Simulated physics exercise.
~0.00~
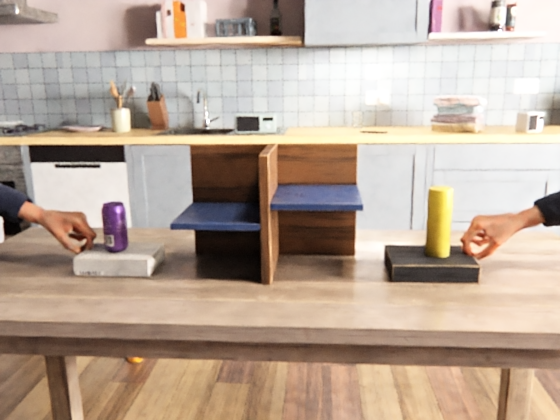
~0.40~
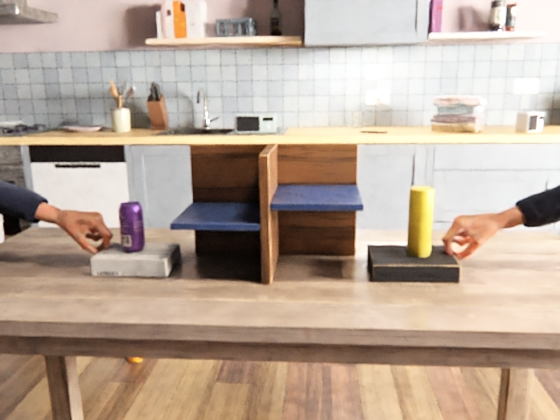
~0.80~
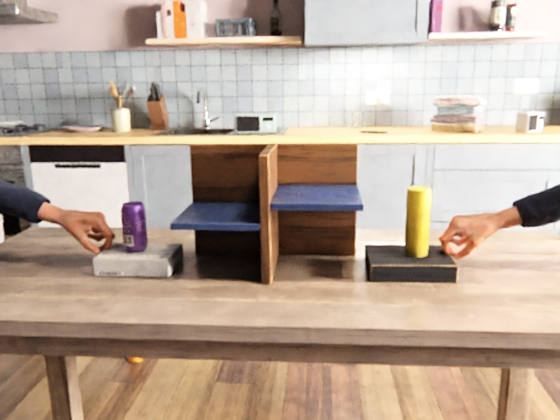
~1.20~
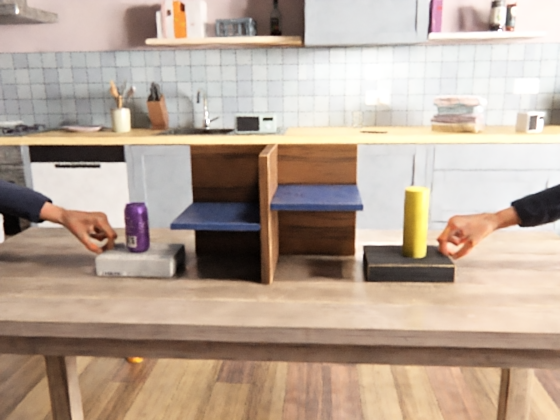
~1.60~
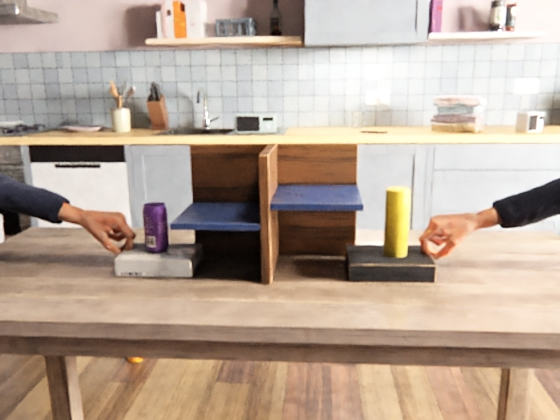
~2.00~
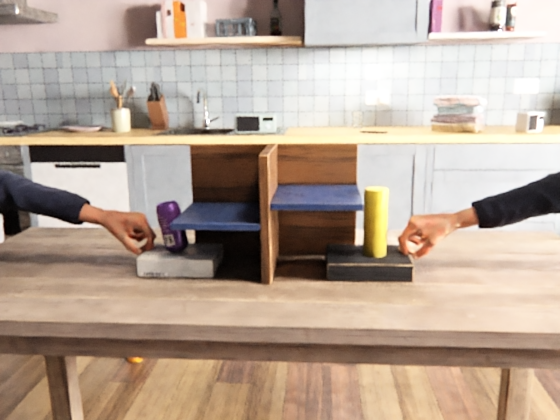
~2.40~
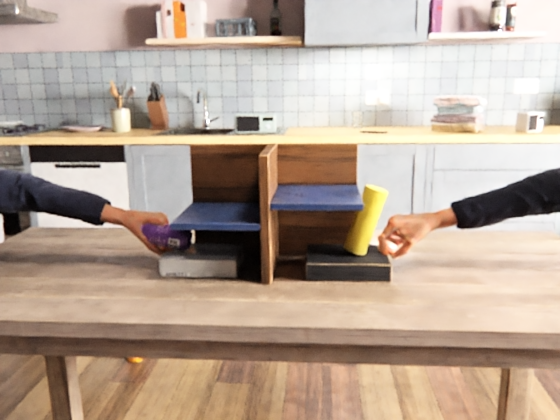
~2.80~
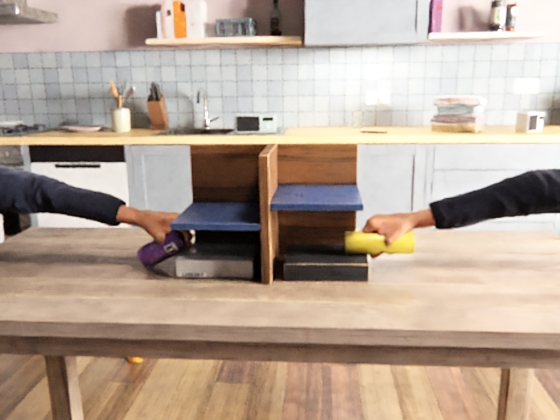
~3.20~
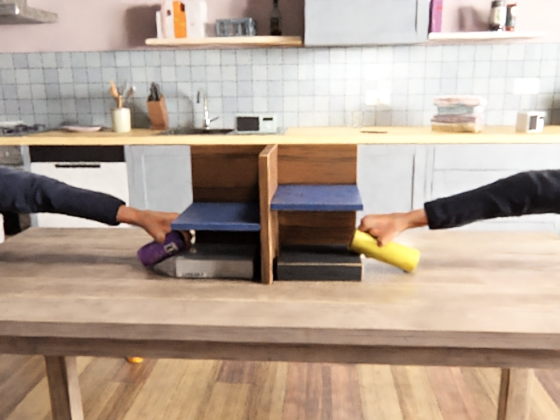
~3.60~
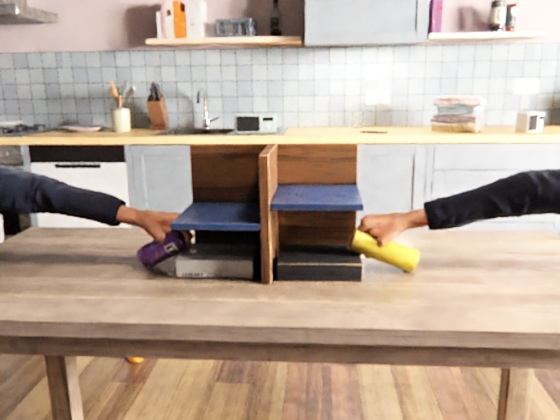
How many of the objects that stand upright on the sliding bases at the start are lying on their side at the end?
Two of them are lying on their side at the end, the purple can and the yellow candle.
